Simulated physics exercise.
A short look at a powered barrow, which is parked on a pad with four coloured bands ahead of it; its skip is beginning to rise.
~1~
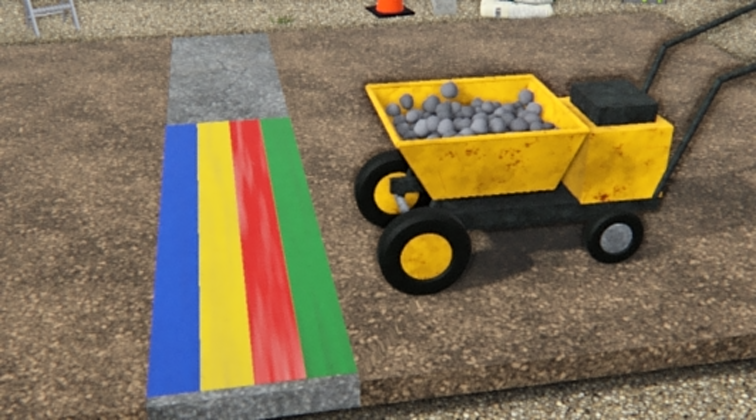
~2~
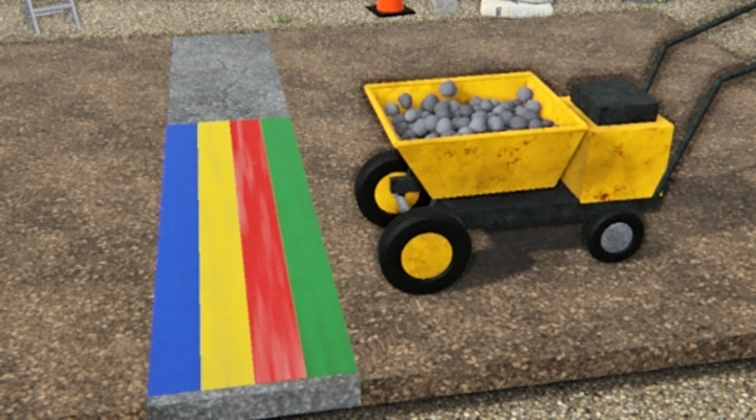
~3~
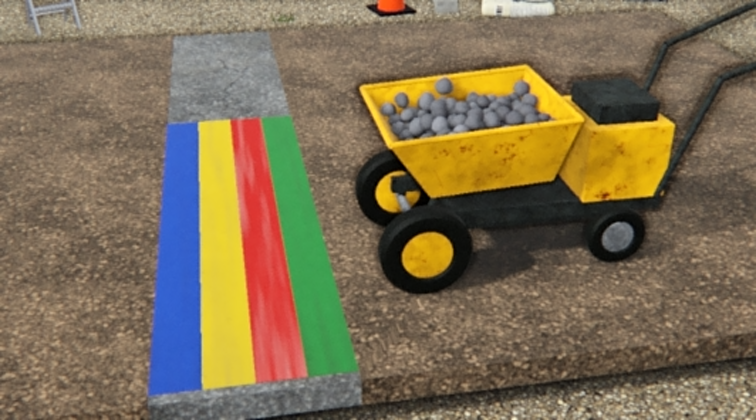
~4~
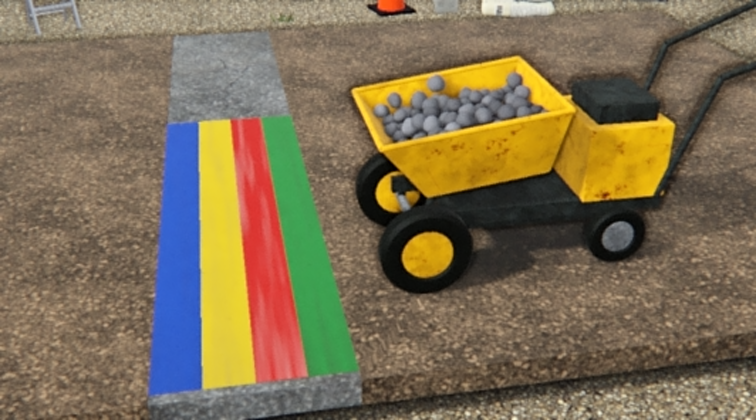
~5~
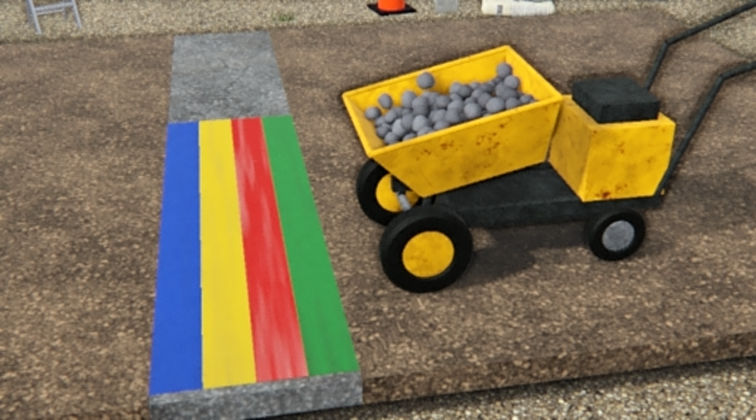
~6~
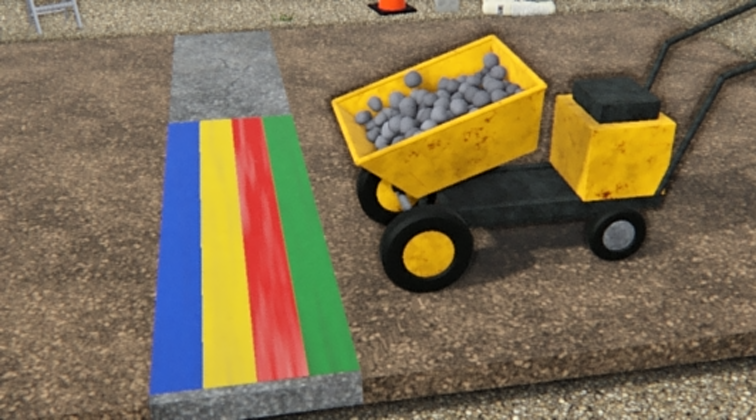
A yellow powered barrow loaded with round grey cobbles stood to the right of blue, yellow, red and green strips, and its skip slowly rose at the back, tilting toward the left.
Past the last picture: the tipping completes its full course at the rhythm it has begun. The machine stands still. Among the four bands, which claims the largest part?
The red one claims the largest part.
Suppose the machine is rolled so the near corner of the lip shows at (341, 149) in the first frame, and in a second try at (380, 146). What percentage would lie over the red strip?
0 % and 20 %.
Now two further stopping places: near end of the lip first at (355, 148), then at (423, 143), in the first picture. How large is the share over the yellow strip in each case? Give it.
Try 1 about 30 %, try 2 about 20 %.
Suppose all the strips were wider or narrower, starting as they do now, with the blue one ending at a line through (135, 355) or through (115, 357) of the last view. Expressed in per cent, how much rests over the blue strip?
About 10 per cent first, then about 10 per cent.
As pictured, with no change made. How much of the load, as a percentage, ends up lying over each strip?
Estimated shares: Green strip 5 %, red strip 35 %, yellow strip 25 %, blue strip 10 %.
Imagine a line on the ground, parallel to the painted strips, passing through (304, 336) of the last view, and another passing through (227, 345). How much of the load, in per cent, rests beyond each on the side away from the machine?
About 70 % and 30 %.
Soon after the last picture, skip tipped steeply; all in the skip.
A little later, skip tipped right over; most in the skip; a small part over the red strip; a small part over the yellow strip; a stray few over the blue strip; a stray few falling.
Later still, skip tipped right over; about a third in the skip; a stray few over the green strip; about a third over the red strip; about a quarter over the yellow strip; a small part over the blue strip; a small part off the paint.
At rest, skip tipped right over; about a quarter in the skip; a stray few over the green strip; about a third over the red strip; about a quarter over the yellow strip; a small part over the blue strip; a small part off the paint.
